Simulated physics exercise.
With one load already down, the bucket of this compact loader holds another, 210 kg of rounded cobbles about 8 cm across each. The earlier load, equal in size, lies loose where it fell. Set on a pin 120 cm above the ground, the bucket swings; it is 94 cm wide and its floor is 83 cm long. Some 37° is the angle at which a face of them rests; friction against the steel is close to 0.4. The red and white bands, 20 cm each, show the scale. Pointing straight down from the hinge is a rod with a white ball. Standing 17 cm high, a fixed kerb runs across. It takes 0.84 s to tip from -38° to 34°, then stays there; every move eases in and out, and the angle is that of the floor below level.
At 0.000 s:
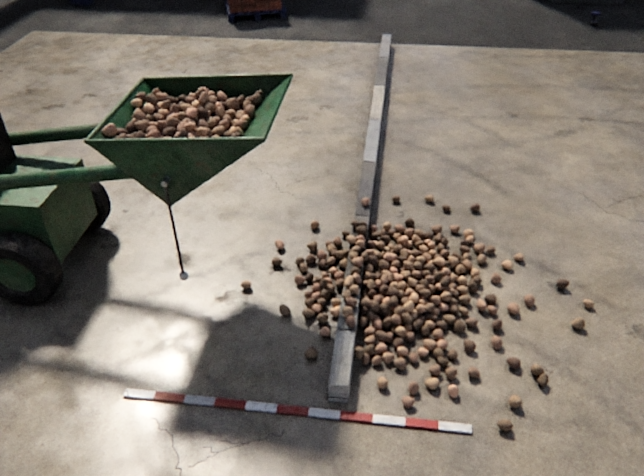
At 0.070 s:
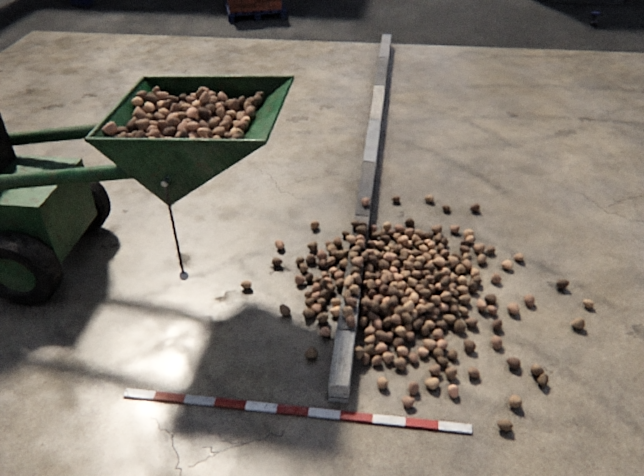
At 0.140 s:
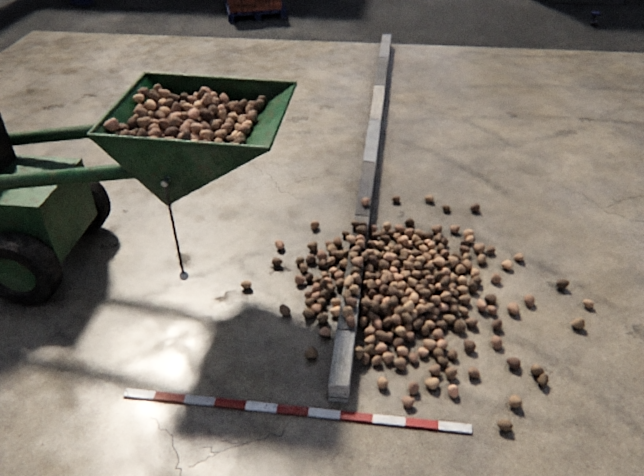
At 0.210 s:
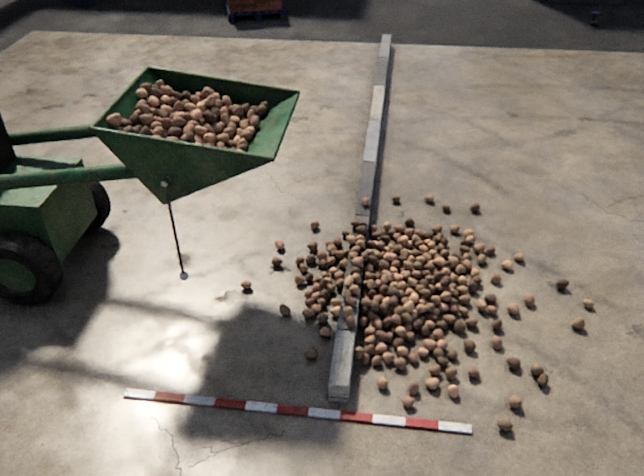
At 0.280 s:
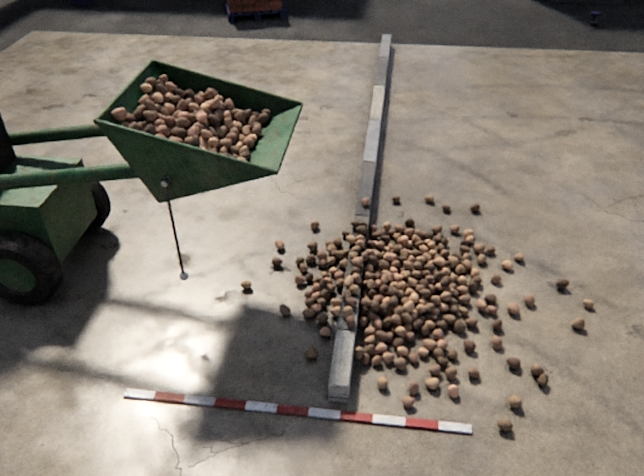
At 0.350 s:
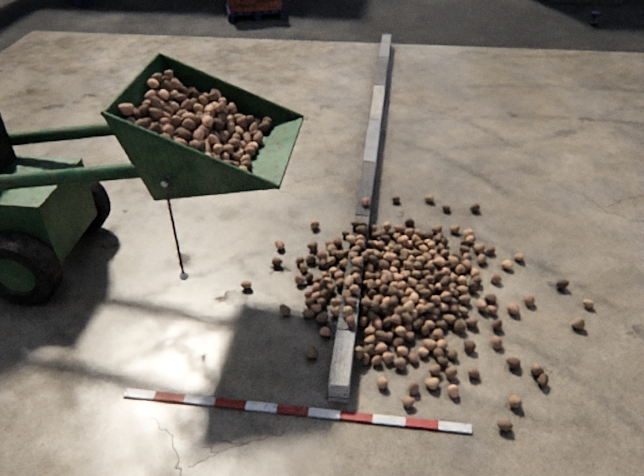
A green loader holding a bucket of brown, potato-like lumps slowly tilted it forward to the right, and the lumps shifted slightly inside, while a loose pile lay still across a long grey kerb.
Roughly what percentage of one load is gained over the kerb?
Roughly 7 per cent.
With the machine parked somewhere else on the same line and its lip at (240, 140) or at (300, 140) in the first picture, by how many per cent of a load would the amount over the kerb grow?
Case one about 0 %, case two about 40 %.
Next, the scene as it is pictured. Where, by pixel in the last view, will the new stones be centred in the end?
(321, 274).
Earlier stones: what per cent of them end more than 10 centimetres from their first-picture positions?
0 %.
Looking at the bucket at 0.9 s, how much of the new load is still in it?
Near 85 per cent of the load is held.
After 0.6 s the floor is at 23°; in per cent of one load, 100 in the bucket, 18 on this side of the kerb, 82 over the kerb; the foremost stones are at (575, 322).
After 0.9 s the floor is at 34°; in per cent of one load, 87 in the bucket, 32 on this side of the kerb, 82 over the kerb; the foremost stones are at (575, 322).
After 1.3 s the floor is at 34°; in per cent of one load, 29 in the bucket, 89 on this side of the kerb, 82 over the kerb; the foremost stones are at (575, 322).
After 3.8 s the floor is at 34°; in per cent of one load, 0 in the bucket, 111 on this side of the kerb, 89 over the kerb; the foremost stones are at (575, 322). Net gain over the kerb, 7.
